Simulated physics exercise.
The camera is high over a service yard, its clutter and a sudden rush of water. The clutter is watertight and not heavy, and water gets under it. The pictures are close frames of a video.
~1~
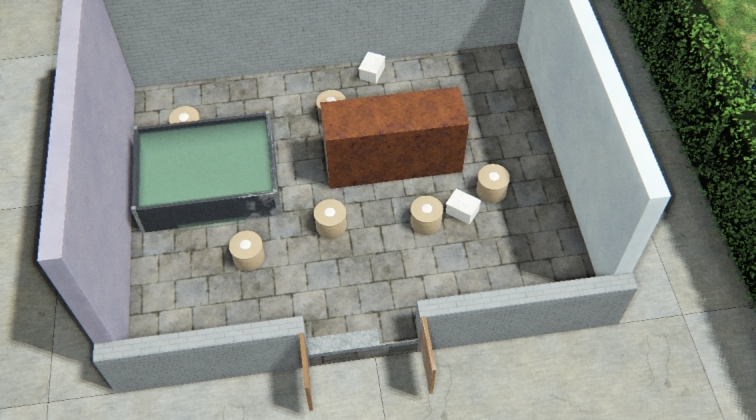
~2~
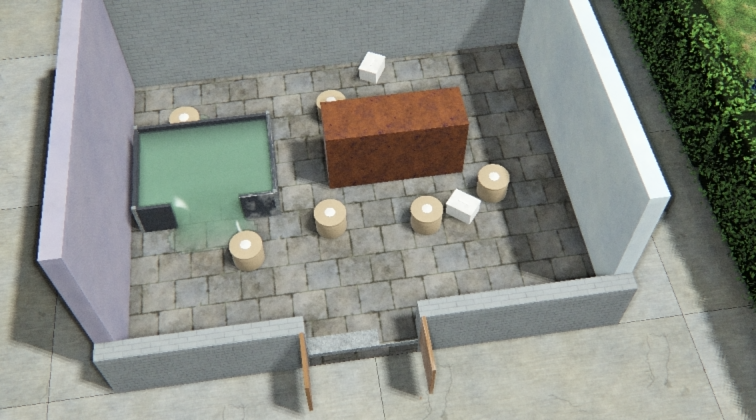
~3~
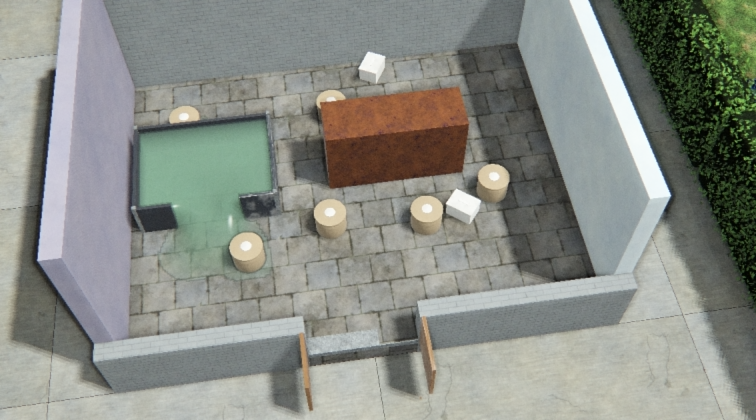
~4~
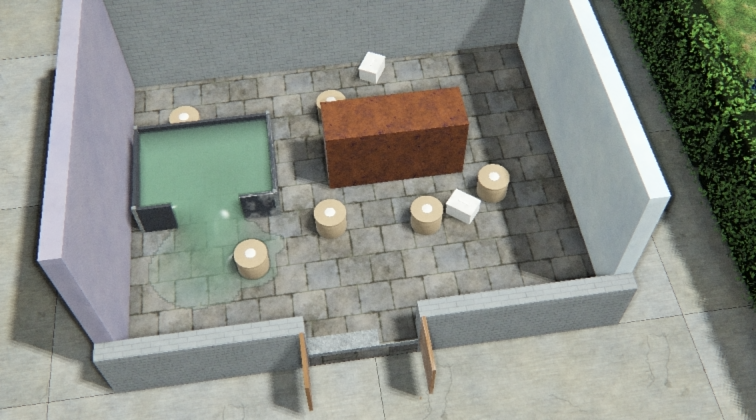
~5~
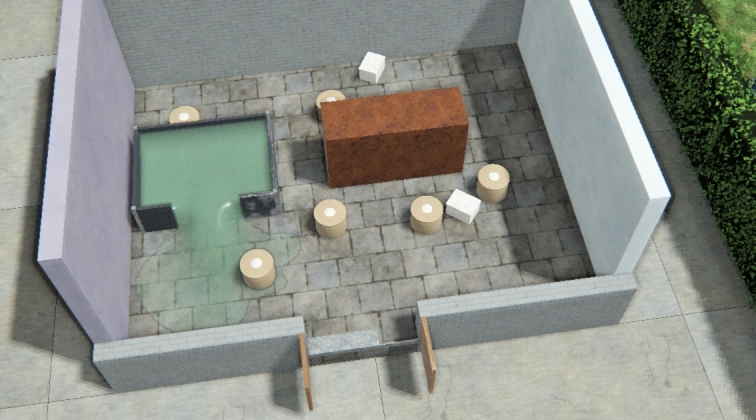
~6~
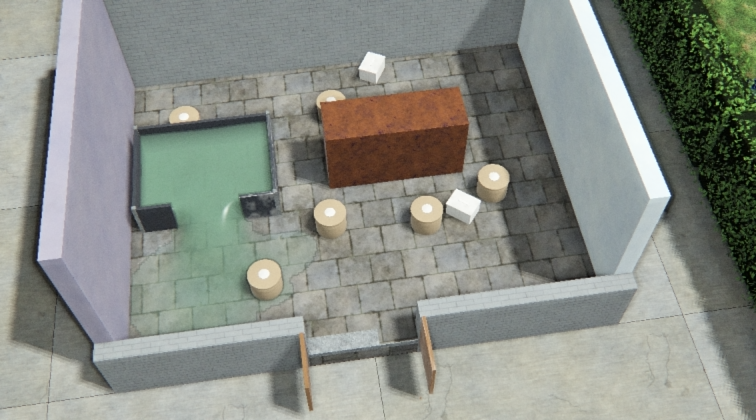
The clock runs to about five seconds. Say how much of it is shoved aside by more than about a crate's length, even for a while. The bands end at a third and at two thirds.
It is less than a third.
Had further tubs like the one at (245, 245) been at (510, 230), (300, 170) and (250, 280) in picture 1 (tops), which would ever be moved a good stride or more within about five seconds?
One after the other: Not that far, no, yes.
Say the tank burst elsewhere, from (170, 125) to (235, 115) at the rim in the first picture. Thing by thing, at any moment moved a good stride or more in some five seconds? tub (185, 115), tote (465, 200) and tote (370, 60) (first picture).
In turn: Swept aside, less than that, yes.
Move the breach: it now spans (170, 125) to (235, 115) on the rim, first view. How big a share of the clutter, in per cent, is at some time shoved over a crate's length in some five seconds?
Some 40 per cent.
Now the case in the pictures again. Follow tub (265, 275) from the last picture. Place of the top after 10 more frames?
Close to (403, 295).
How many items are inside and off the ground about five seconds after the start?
0 of them.
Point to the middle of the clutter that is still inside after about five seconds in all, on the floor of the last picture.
Roughly at (392, 174).
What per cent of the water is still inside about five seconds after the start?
Close to 92 %.
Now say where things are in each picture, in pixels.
In the first picture, a tub at (246, 245), on the bottom; a tub at (184, 117), on the bottom; 0 of 8 have shifted.
In the second picture, a tub at (246, 245), on the bottom; a tub at (184, 118), on the bottom; 0 of 8 have shifted.
In the third picture, a tub at (246, 246) rests on the ground; a tub at (184, 117) rests on the ground; 0 of 8 have shifted.
In the fourth picture, a tub at (251, 253), on the bottom, close to its start; a tub at (184, 117), on the bottom; 1 of 8 have shifted.
In the fifth picture, a tub at (257, 263) rests on the ground, a stride from its start; a tub at (184, 117) rests on the ground; 1 of 8 have shifted.
In the sixth picture, a tub at (264, 274) rests on the ground, a stride from its start; a tub at (184, 117) rests on the ground; 1 of 8 have shifted.
A moment on, 1 of 8 are well off their spots; 0 afloat.
Next, 1 of 8 are well off their spots; 0 afloat.
Later, 1 of 8 are well off their spots; 0 afloat.
In the end, 1 of 8 are well off their spots, and 1 have been at some point; 0 afloat.
